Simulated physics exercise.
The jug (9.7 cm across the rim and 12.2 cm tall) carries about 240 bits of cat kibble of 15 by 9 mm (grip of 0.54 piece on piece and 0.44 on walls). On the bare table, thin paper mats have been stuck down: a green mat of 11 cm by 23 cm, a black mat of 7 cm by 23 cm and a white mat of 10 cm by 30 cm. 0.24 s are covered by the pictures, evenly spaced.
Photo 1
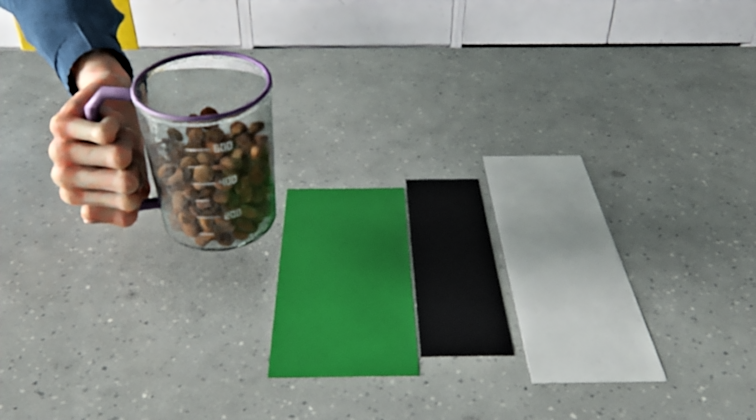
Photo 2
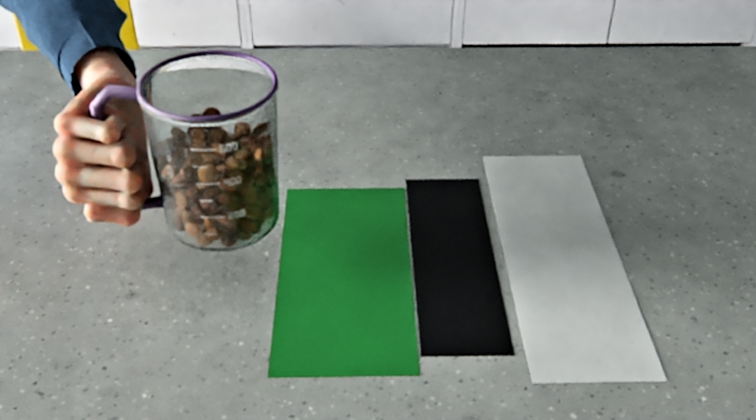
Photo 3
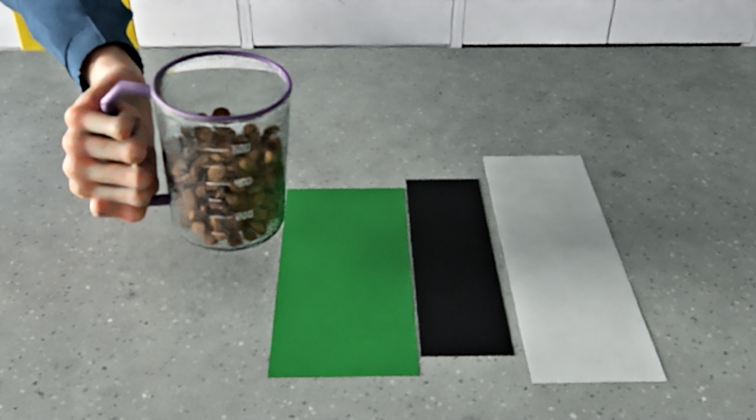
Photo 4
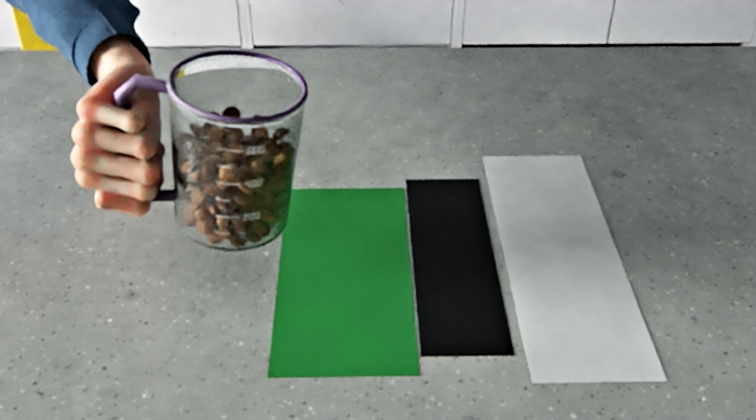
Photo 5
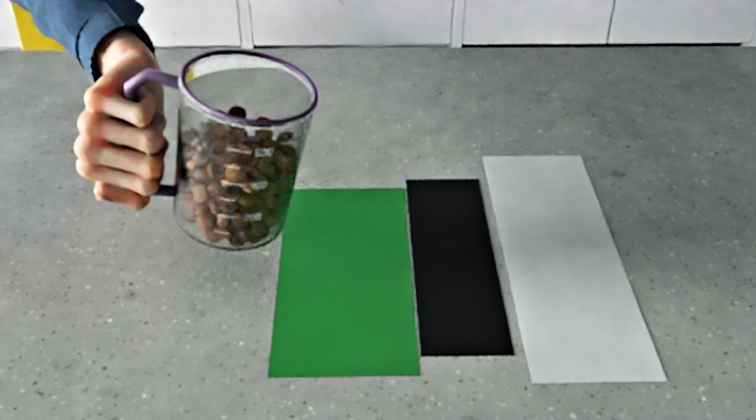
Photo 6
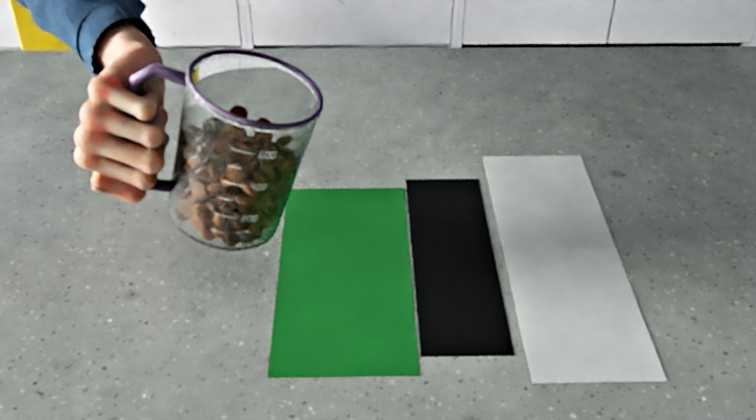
A hand holding a clear jug of brown kibble, shifting it slightly right and tilting it rightward beside green, black and white mats.
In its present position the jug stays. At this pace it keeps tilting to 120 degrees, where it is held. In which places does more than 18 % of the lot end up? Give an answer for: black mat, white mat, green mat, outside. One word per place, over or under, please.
Black mat under, white mat under, green mat over, outside under.
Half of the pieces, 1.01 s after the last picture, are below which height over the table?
It's about 10 cm.
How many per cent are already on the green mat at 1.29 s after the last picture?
Roughly 55 percent at that point.
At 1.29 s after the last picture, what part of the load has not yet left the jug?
Roughly 40 percent.
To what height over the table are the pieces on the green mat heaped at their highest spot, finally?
Around 4.0 cm above the table.
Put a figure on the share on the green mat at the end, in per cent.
Roughly 85 per cent.
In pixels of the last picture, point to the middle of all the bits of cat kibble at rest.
Their centre ends up around (335, 253) in the last view.
Then, 0.39 s after the last picture, tilt 54 degrees; jug 100 %; middle of all pieces on or above the table near (219, 168).
Then, 0.71 s after the last picture, tilt 85 degrees; jug 100 %; middle of all pieces on or above the table near (217, 162).
Then, 1.01 s after the last picture, tilt 113 degrees; green mat 10 %, jug 90 %; middle of all pieces on or above the table near (236, 175).
Then, 1.29 s after the last picture, tilt 120 degrees; green mat 55 %, jug 40 %; middle of all pieces on or above the table near (301, 224).
In the end, green mat 85 %, outside 10 %, black mat 5 %, jug 0 %, white mat 0 %.
